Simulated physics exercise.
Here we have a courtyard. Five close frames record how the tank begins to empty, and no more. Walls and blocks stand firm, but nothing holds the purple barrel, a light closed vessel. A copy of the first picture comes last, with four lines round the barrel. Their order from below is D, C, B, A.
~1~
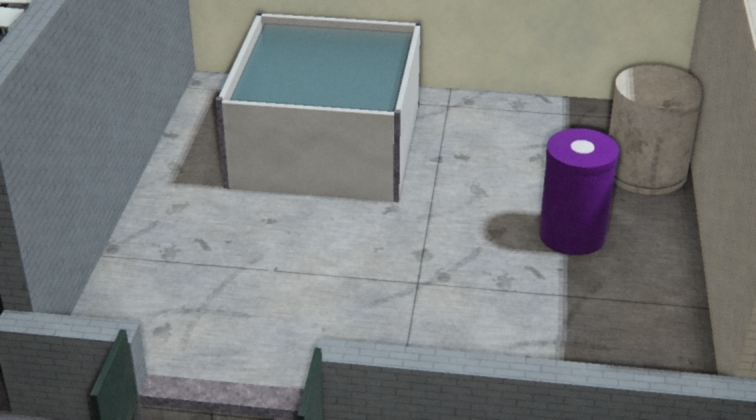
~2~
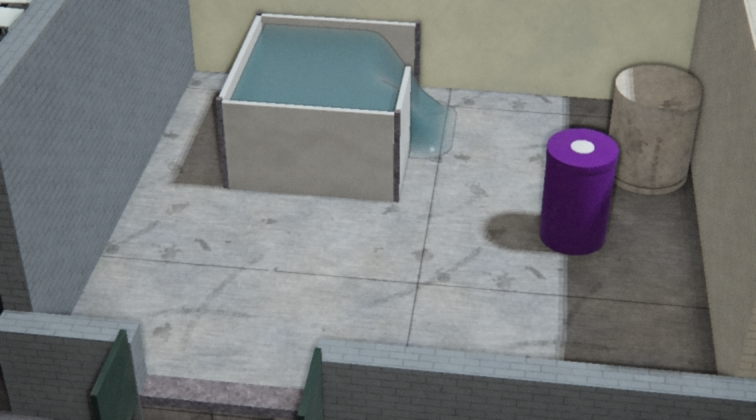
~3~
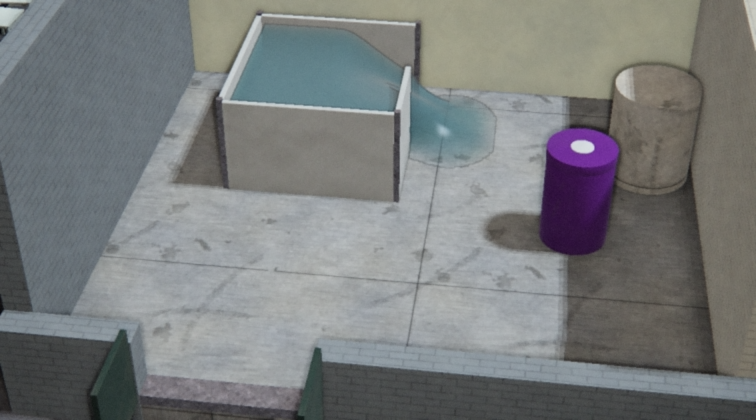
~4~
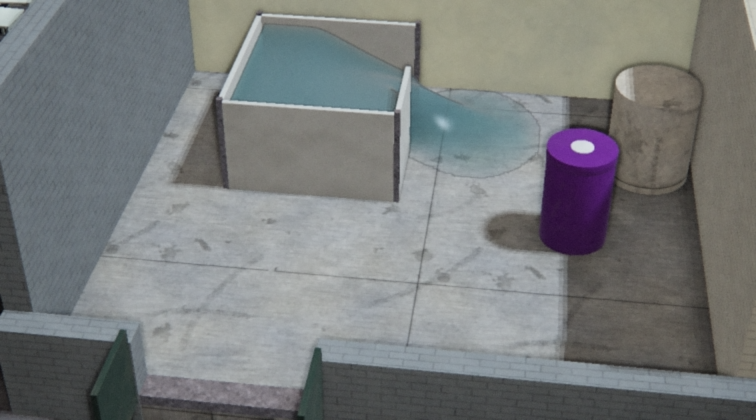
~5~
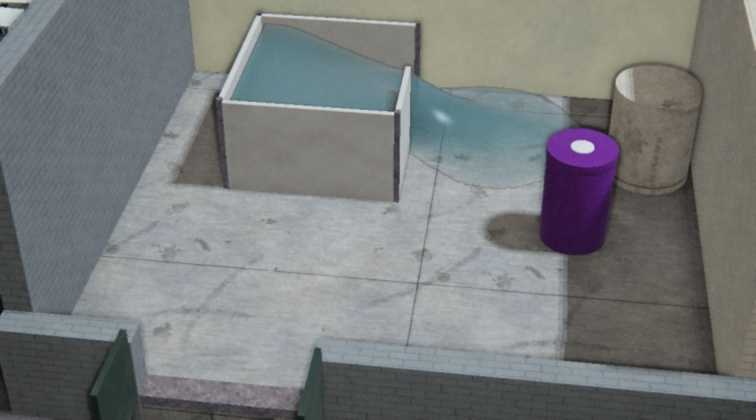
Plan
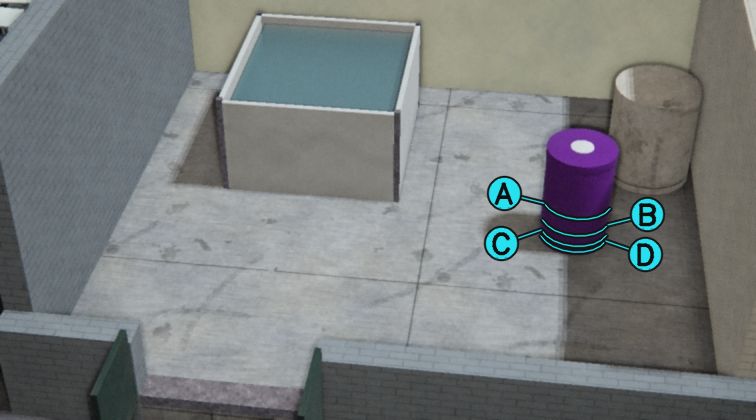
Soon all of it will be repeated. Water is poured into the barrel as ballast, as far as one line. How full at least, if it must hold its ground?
A will do.
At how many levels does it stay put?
One of them.
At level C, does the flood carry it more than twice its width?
Yes, it does.
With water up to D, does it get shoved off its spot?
Yes, that goes wrong.
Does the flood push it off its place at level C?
Yes.
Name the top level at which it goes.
It is B.
On the marked copy, A at (576, 219); B at (574, 235); C at (573, 246); D at (572, 252); from the bottom up D, C, B, A.
Choosing A, it does not move.
Choosing B, it is pushed about half its own width away.
Choosing C, it is pushed about 3 times its own width away.
Choosing D, it is pushed about 6 times its own width away.
